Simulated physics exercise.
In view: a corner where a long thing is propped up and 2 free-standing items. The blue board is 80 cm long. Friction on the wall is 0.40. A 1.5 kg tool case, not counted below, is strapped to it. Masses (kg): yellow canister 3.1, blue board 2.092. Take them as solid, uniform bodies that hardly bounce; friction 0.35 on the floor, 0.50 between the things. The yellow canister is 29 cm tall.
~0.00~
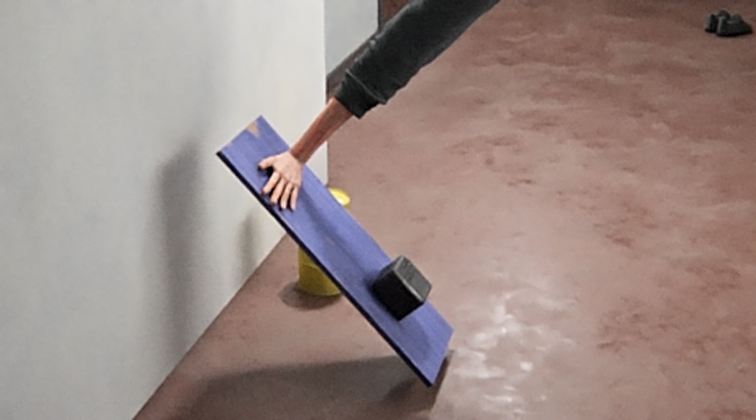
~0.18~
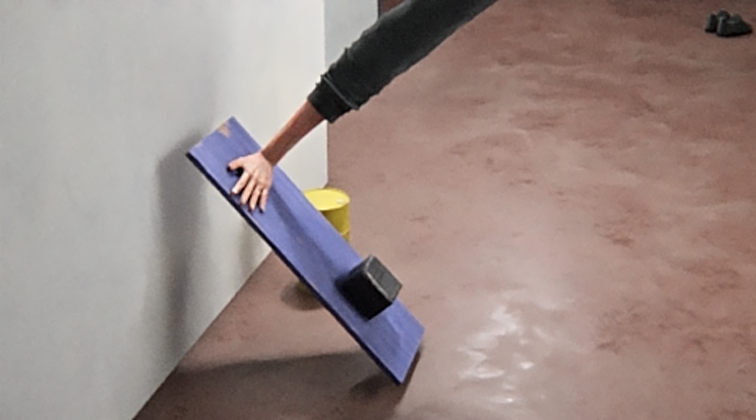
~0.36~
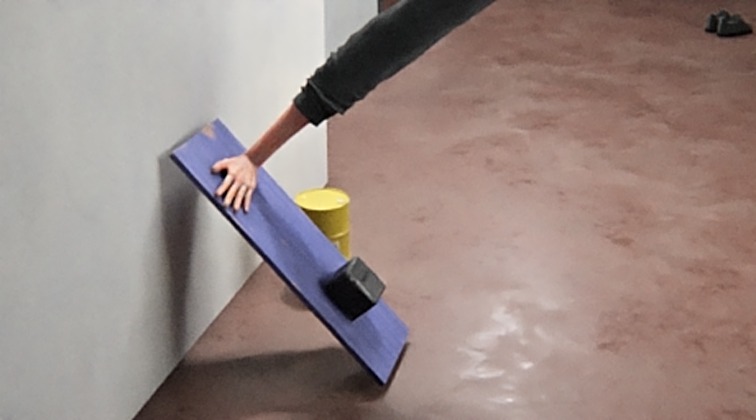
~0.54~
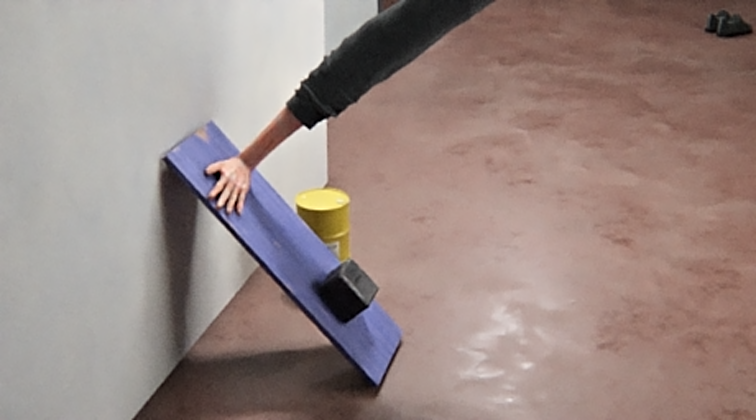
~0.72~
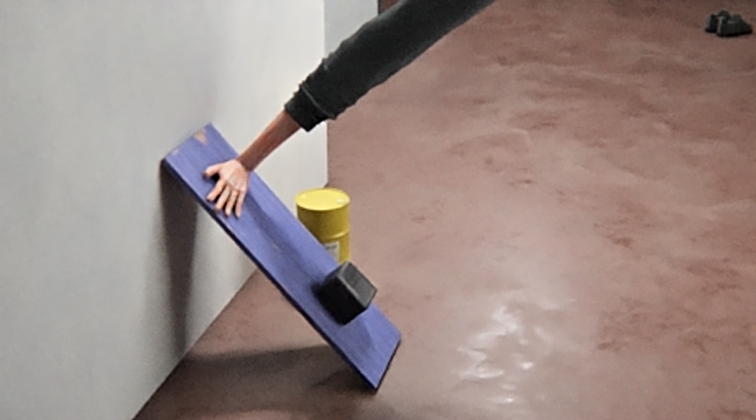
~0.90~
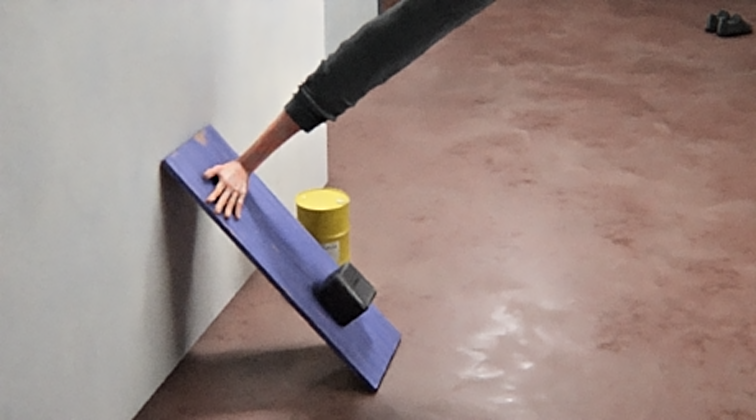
A blue board with a black case on it, pressed by a hand reaching in from the upper right, moves left to lean against the pale wall, revealing more of a yellow canister behind it, then stays still.
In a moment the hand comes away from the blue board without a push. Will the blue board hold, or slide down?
In the end the board remains leaning.
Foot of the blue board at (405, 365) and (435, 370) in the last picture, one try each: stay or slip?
First try: It remains leaning; second try: It slips out.
After 1.10 s, no change.
After 1.60 s, blue board resting near (289, 255).
In the end (2.2 s), both under 10 cm from the start. At the end, from the last picture's camera, blue board near (289, 255). The board stays up.
